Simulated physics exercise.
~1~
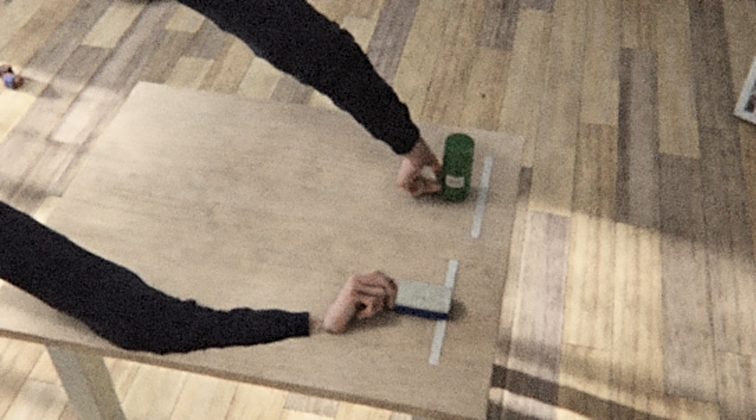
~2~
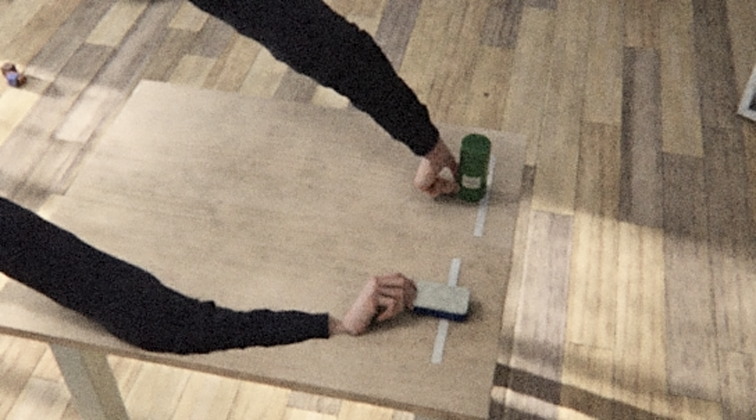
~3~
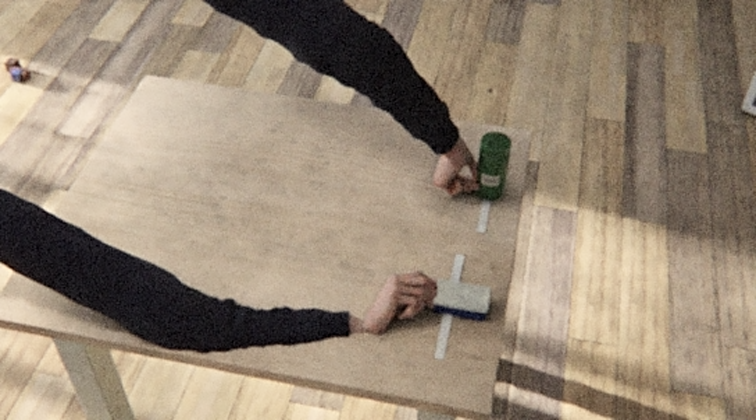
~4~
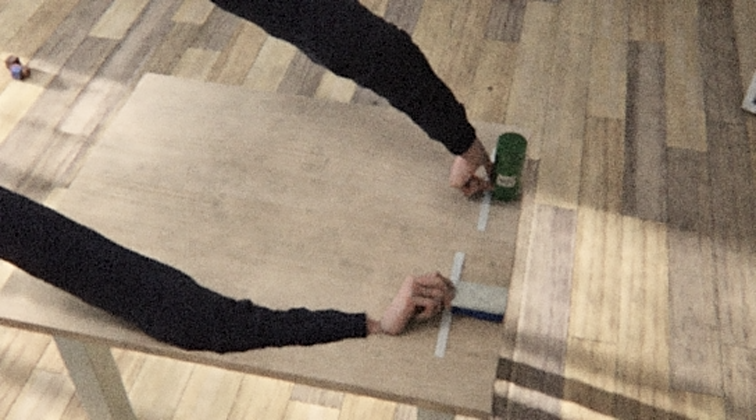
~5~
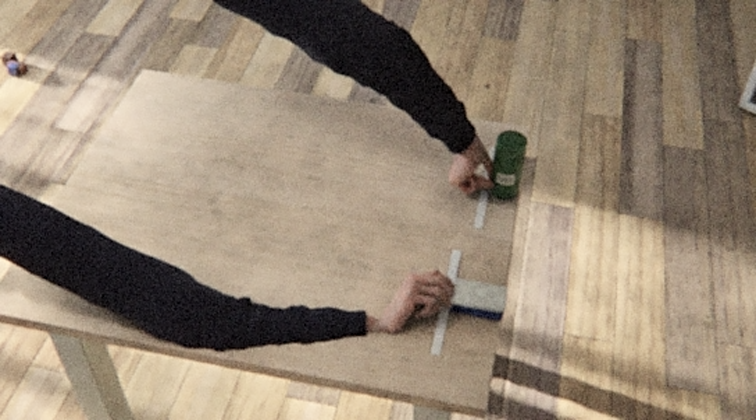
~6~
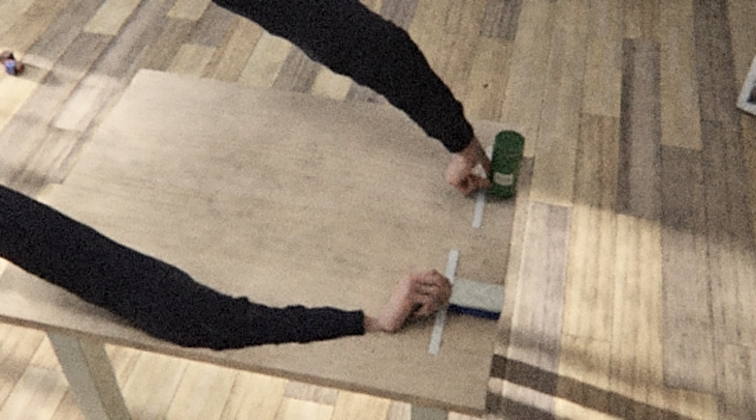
Two hands slowly pushing a green jar and a blue sponge right across tape strips, both stopping still on the table near its edge.
